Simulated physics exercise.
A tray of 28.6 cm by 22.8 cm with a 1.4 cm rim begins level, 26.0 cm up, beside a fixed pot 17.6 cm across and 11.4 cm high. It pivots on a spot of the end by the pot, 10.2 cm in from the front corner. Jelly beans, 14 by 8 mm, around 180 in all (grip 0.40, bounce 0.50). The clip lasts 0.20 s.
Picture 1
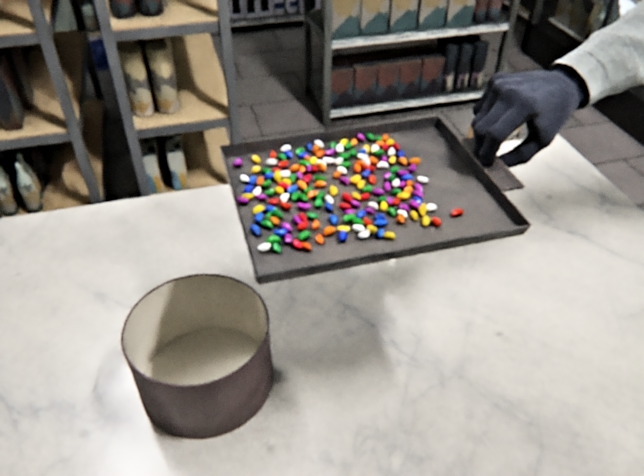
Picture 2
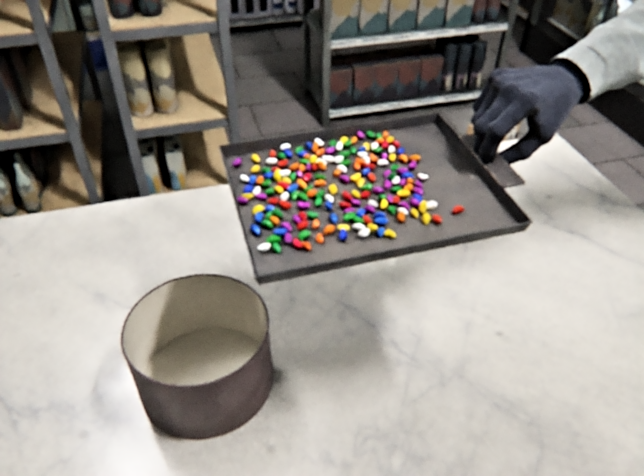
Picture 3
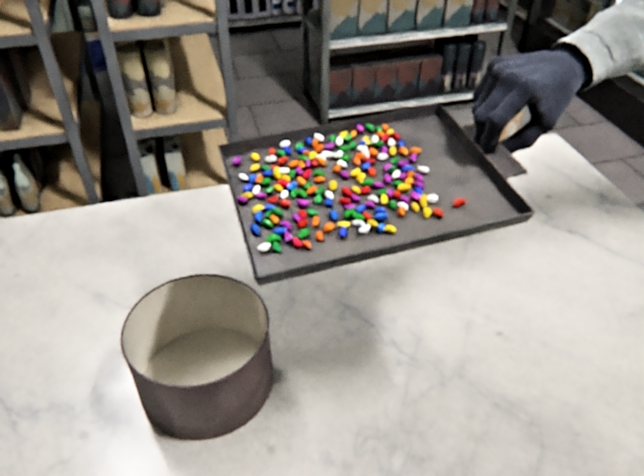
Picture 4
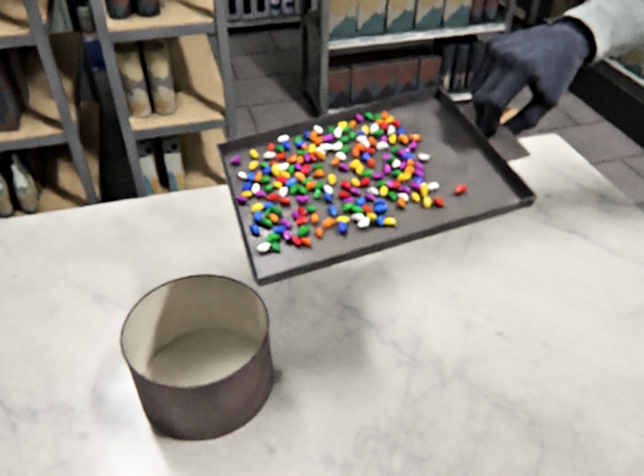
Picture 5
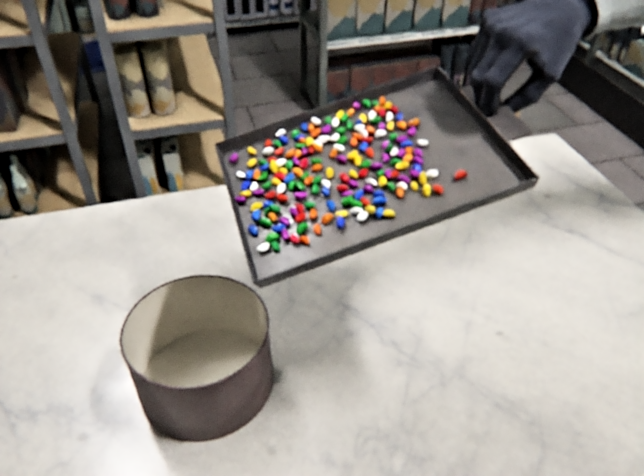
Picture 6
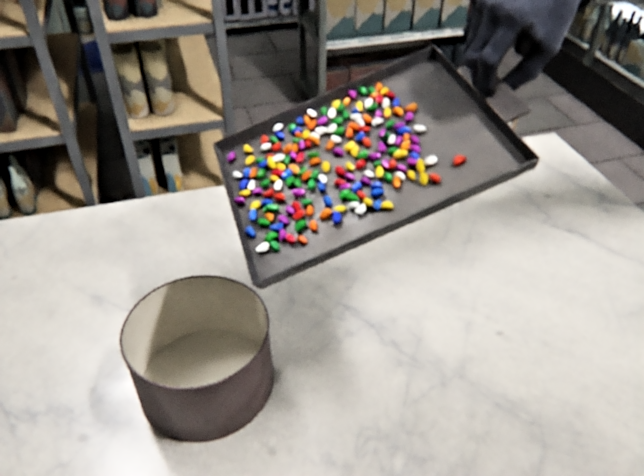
To begin with, a dark tray scattered with colourful jelly beans sits nearly level above a marble counter, behind a round, empty pot, with a gloved hand at its right end. The hand then raises that end, slowly and then more noticeably, tilting the tray toward the left while the beans stay spread in nearly the same arrangement.
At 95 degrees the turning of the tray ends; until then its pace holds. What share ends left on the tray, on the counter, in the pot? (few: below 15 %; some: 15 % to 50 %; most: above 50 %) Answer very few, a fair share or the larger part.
Tray: Very few, counter: A fair share, pot: The larger part.
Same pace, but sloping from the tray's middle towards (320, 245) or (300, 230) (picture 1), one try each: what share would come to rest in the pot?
About 5 and 30 per cent.
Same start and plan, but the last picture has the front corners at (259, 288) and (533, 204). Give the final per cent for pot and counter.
Pot 5, counter 95.
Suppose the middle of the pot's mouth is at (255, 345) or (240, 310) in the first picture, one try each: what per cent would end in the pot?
About 55 and 45 per cent.
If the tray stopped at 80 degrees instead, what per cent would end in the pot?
Then about 60 per cent.
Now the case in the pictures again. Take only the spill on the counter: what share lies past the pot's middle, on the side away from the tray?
Some 70 per cent.
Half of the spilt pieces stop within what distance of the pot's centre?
About 24 cm.
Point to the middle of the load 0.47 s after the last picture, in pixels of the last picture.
Around (215, 239).
Then, 0.28 s after the last picture, tilt 57 degrees; the tray holds 100 %, the pot 0 %.
Then, 0.47 s after the last picture, tilt 83 degrees; the tray holds 55 %, the pot 0 %.
Then, 0.77 s after the last picture, tilt 95 degrees; the tray holds 0 %, the pot 60 %.
In the end, tray 0 %, counter 30 %, pot 65 %.
